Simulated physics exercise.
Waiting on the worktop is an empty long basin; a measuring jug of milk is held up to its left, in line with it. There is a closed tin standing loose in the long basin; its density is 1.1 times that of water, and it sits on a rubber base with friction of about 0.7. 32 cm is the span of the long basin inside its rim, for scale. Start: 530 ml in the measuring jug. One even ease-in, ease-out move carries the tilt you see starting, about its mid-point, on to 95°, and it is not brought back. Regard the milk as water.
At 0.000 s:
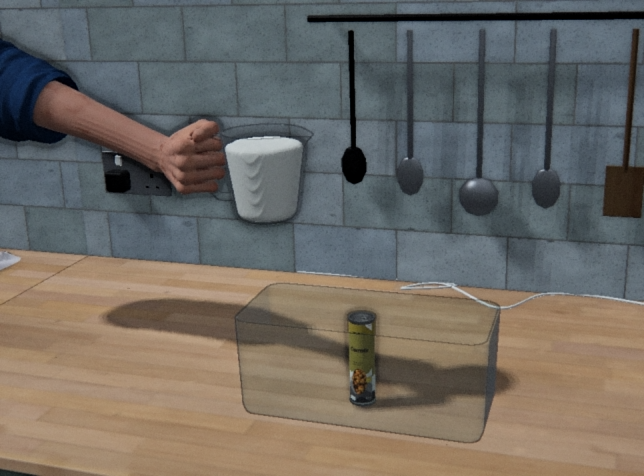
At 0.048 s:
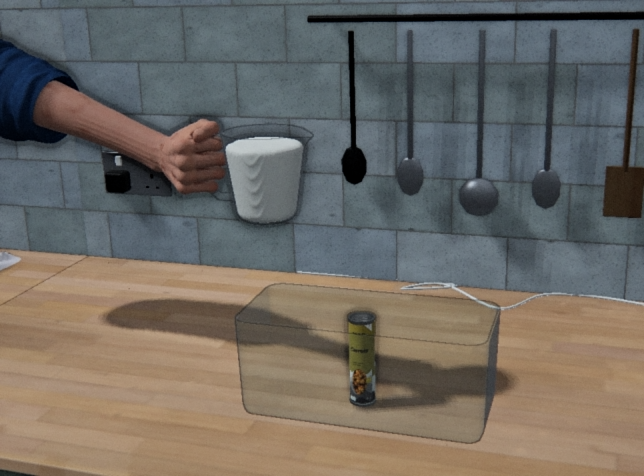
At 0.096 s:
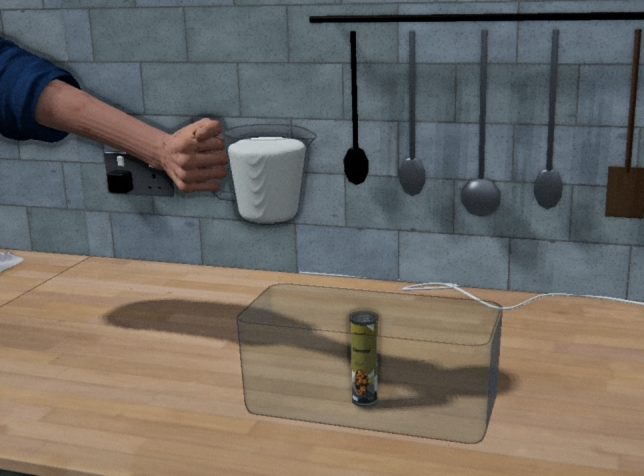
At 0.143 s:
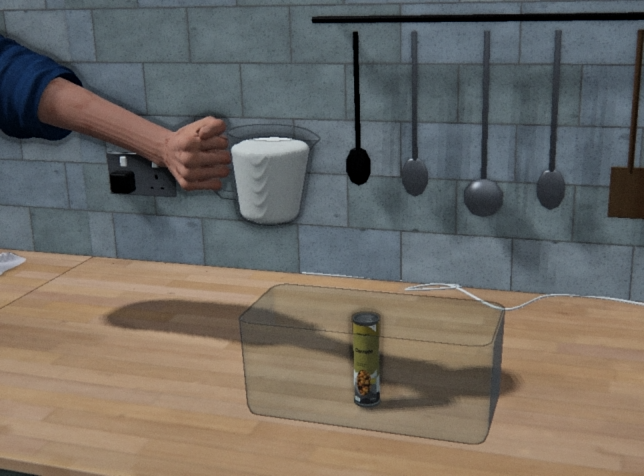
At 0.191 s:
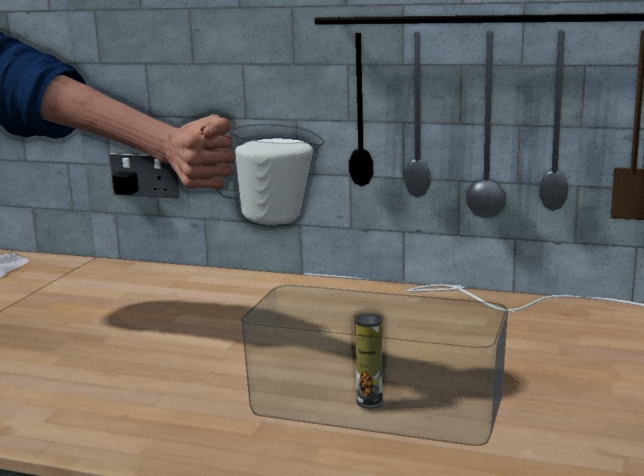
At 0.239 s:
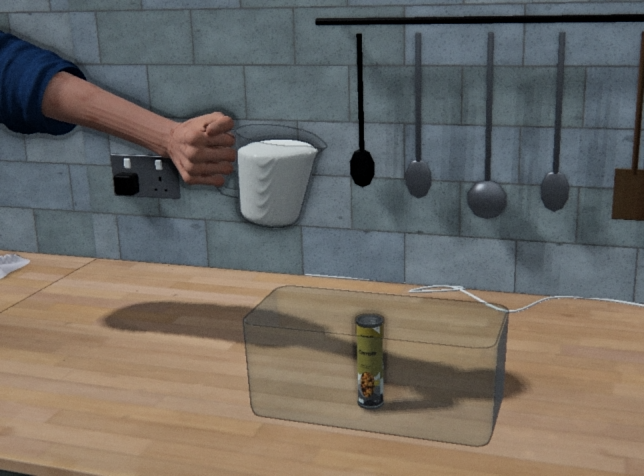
In a kitchen with a grey tiled wall, a hand holds a measuring jug of white liquid above a wooden worktop, left of a clear long basin with a tin standing inside. The jug is level and still at first, then tilts slightly to the right.
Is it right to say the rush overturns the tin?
Watch, it's going to keep its feet.
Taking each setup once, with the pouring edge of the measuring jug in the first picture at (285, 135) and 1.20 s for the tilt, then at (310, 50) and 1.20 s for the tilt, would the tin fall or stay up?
In the first try it comes down; in the second it remains standing.
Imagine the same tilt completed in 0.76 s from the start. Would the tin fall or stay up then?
In that case the tin stays vertical.
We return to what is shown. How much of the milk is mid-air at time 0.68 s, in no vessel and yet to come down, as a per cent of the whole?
16 %.
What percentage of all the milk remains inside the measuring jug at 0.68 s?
82 %.
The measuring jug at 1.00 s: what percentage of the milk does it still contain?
Close to 30 percent of the total.
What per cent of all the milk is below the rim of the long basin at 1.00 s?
44 per cent, give or take a little.
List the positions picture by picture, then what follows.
The first frame shows tilt 0°; pouring edge (313, 134); surface from (230, 142) to (303, 145); the long basin's rim runs from (252, 302) to (494, 325); the tin's top is at (362, 321).
The second frame shows tilt 0°; pouring edge (313, 135); surface from (231, 143) to (303, 145).
The third frame shows tilt 1°; pouring edge (316, 136); surface from (234, 142) to (306, 146).
The fourth frame shows tilt 3°; pouring edge (319, 139); surface from (237, 144) to (309, 147).
The fifth frame shows tilt 6°; pouring edge (324, 142); surface from (241, 145) to (313, 148).
The sixth frame shows tilt 9°; pouring edge (327, 146); surface from (244, 145) to (318, 150).
After 0.68 s the tilt is 57° and 81 per cent is still to pour; the tin stands where it began.
After 1.00 s the tilt is 89° and 31 per cent is still to pour; the tin stands where it began.
After 1.34 s the tilt is 95° and 3 per cent is still to pour; the tin stands where it began.
After 1.70 s the tilt is 95° and 0 per cent is still to pour; the tin stands where it began.
In the end the tin stands where it began.
